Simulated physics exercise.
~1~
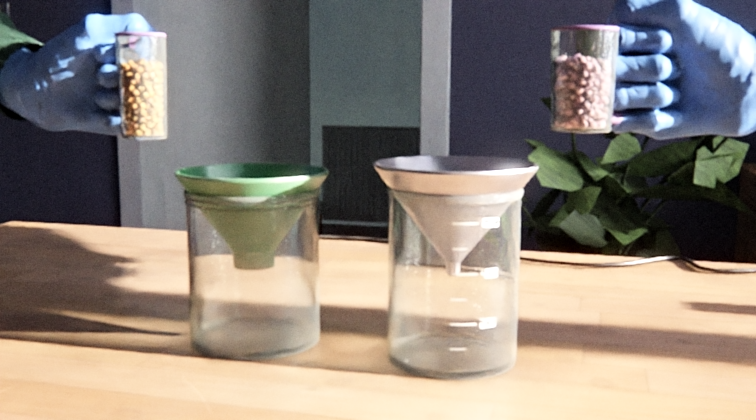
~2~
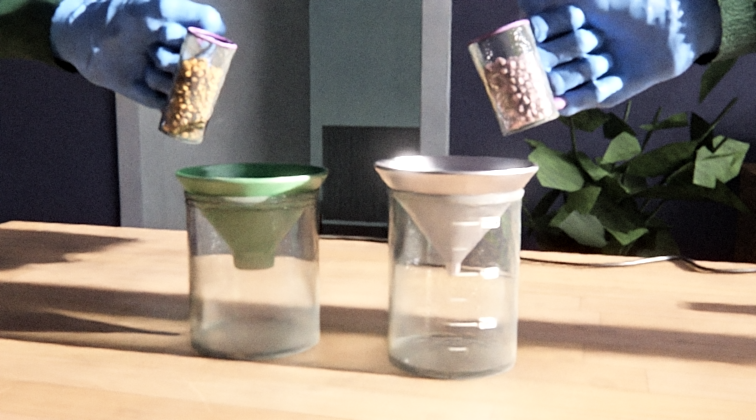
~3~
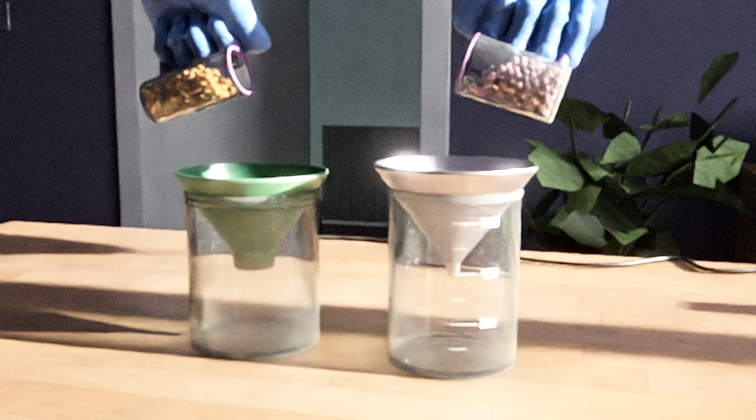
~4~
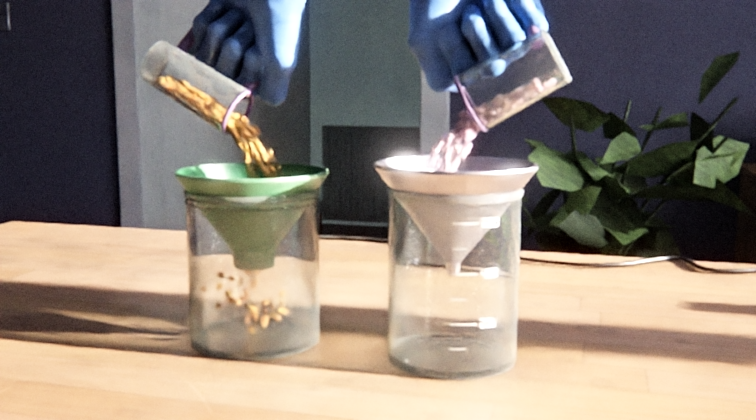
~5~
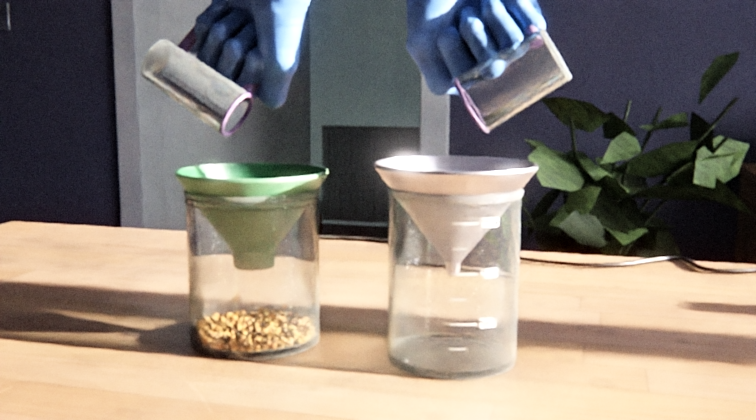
On a wooden table, gloved hands tipping two cups into funnels, yellow pieces filling the left jar's bottom, right jar staying empty.
